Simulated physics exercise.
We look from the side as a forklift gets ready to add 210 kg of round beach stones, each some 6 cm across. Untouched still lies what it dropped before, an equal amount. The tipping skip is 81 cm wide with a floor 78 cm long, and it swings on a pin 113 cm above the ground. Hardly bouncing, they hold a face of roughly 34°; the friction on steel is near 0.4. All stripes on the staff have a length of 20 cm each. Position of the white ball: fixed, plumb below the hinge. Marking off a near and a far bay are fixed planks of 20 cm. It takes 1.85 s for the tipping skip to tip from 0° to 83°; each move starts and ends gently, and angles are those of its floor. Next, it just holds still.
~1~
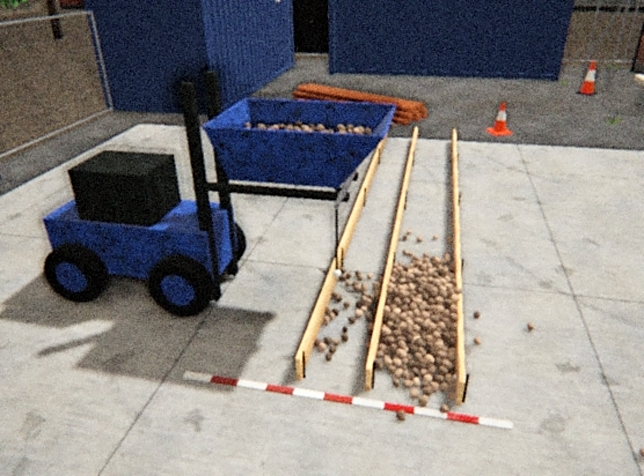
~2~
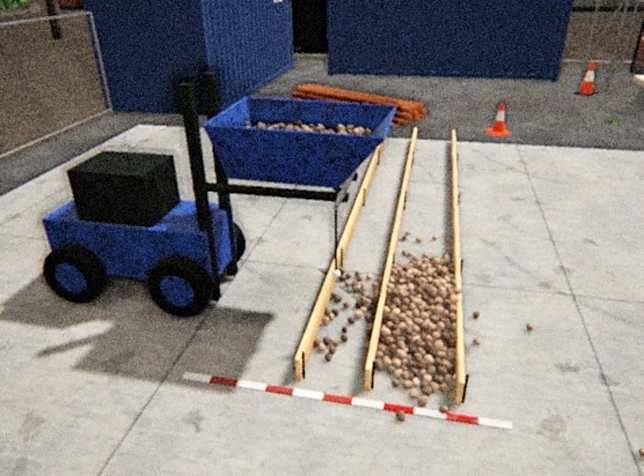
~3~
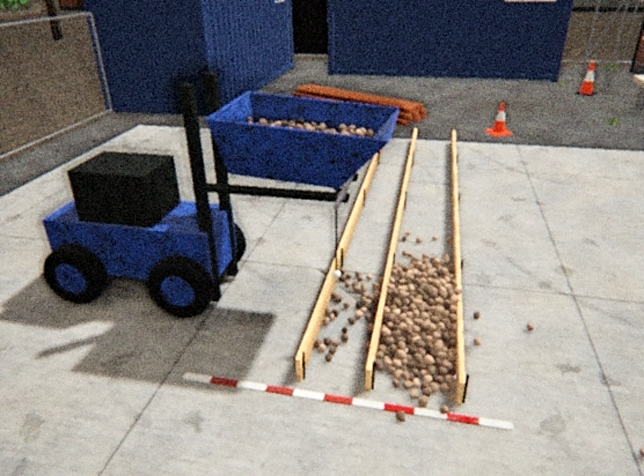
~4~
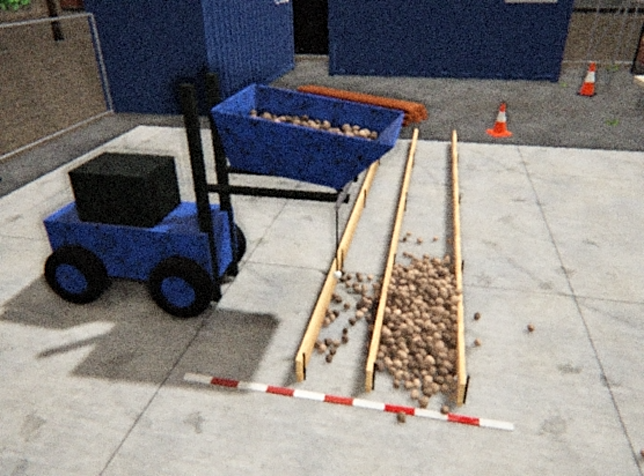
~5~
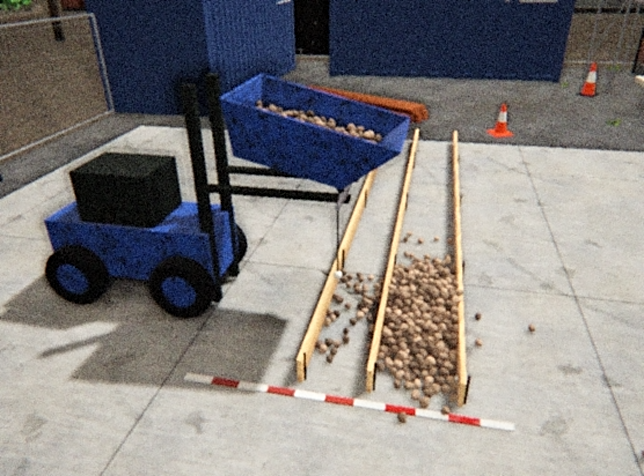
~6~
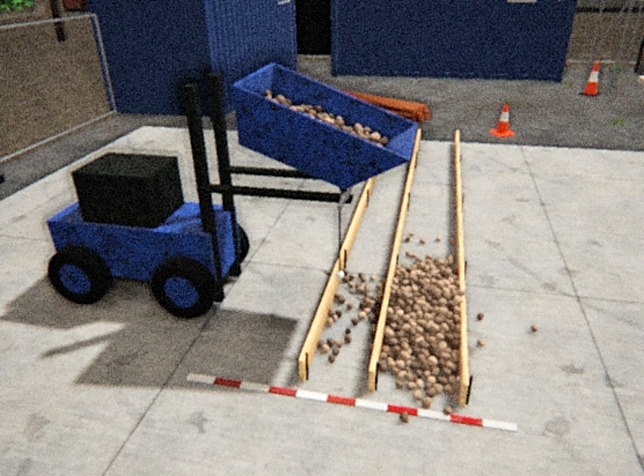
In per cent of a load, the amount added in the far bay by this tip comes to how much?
It comes to roughly 13 per cent.
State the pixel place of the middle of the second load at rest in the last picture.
Roughly pixel (506, 322) in the last view.
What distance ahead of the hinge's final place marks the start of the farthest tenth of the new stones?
Distance ahead of it: About 180 cm.
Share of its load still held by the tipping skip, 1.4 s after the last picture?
Some 20 percent, roughly.
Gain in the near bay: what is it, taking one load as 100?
Near 0 %.
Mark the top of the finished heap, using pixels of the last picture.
Pretty much at (450, 295), give or take.
Then, 0.8 s after the last picture the floor is at 70°; in per cent of one load, 97 in the tipping skip, 7 in the near bay, 95 in the far bay, 1 past the last board; the foremost stones are at (490, 330).
Then, 1.4 s after the last picture the floor is at 83°; in per cent of one load, 18 in the tipping skip, 7 in the near bay, 122 in the far bay, 54 past the last board; the foremost stones are at (564, 351).
Then, 1.7 s after the last picture the floor is at 83°; in per cent of one load, 1 in the tipping skip, 7 in the near bay, 114 in the far bay, 78 past the last board; the foremost stones are past the picture's edge.
Then, 4.0 s after the last picture the floor is at 83°; in per cent of one load, 0 in the tipping skip, 7 in the near bay, 105 in the far bay, 88 past the last board; the foremost stones are past the picture's edge. Net gain in the far bay, 13.
